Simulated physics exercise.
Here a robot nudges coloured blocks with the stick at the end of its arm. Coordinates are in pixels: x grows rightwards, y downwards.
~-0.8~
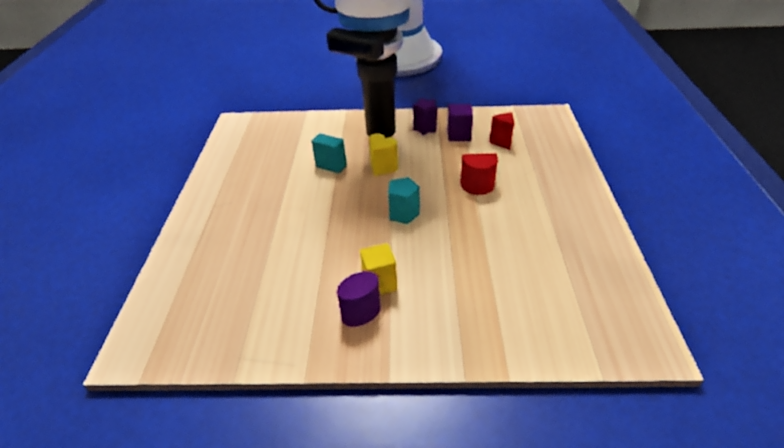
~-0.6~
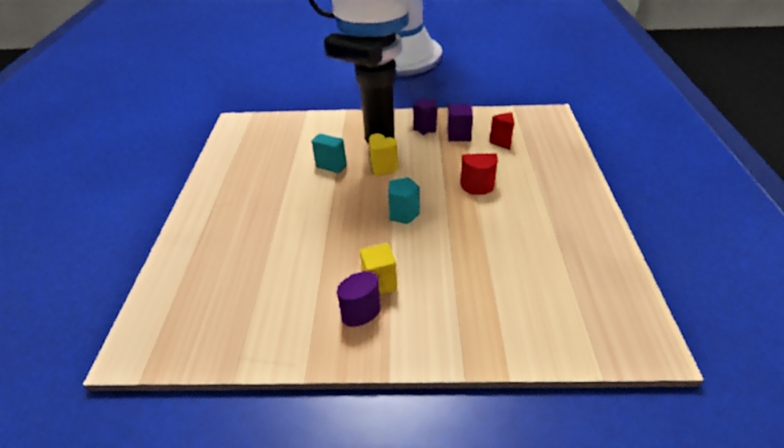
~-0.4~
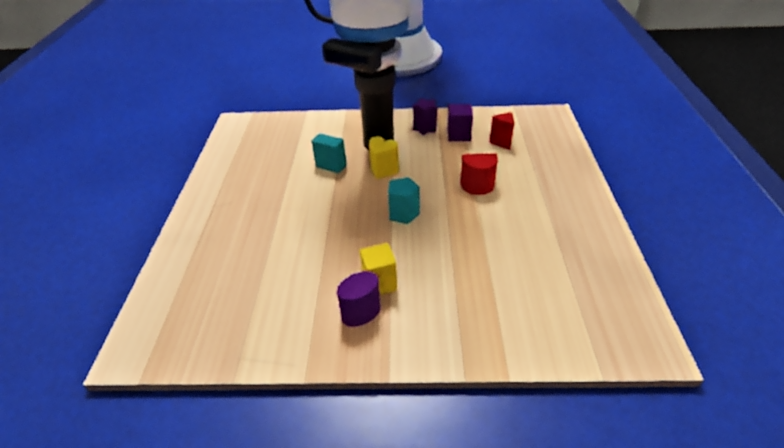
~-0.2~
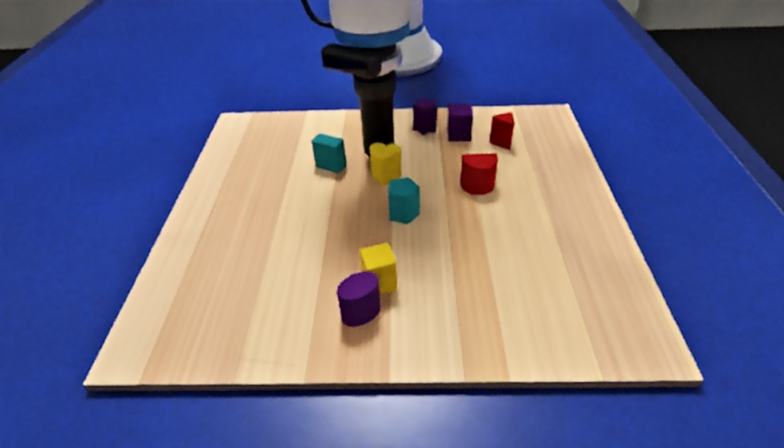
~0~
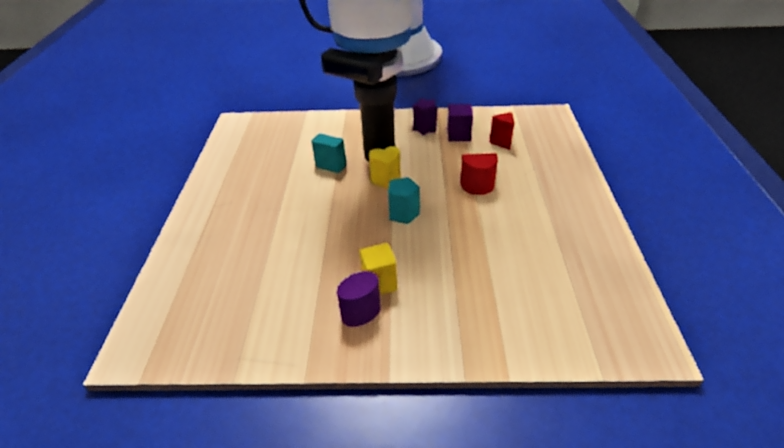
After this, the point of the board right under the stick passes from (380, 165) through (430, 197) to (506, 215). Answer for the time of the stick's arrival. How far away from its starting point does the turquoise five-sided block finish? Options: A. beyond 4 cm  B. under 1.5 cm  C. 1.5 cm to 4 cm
(C)
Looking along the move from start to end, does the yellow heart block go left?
Final answer: No.
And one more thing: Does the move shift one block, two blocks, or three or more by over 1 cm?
Of all the blocks, two travel more than a centimetre.
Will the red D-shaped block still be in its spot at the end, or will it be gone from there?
The block stays on its spot.
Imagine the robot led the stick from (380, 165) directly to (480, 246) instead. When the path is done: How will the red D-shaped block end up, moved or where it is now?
My prediction: It remains in place.
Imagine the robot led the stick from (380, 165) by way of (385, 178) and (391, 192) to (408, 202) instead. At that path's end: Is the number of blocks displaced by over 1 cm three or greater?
I expect not.
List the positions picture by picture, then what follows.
Stick tip at (381, 131); block tops, yellow heart block at (381, 141); turquoise five-sided block at (403, 186); red D-shaped block at (481, 159), in the first picture.
Stick at (380, 138); blocks unchanged, in the second picture.
Stick at (379, 144); yellow heart block at (382, 144), in the third picture.
Stick at (379, 149); yellow heart block at (384, 150), in the fourth picture.
Stick at (380, 155); yellow heart block at (385, 154); turquoise five-sided block at (403, 186); red D-shaped block at (481, 159), in the fifth picture.
On the path given first. One third of the way, stick at (410, 178); yellow heart block at (400, 178), turned 35° clockwise; turquoise five-sided block at (404, 196), turned 20° anticlockwise.
Two thirds of the way, stick at (455, 193); yellow heart block at (402, 180), turned 55° clockwise; turquoise five-sided block at (404, 199), turned 30° anticlockwise.
At the end, stick at (508, 204); yellow heart block at (402, 180), turned 55° clockwise; turquoise five-sided block at (404, 199), turned 30° anticlockwise; red D-shaped block in place.
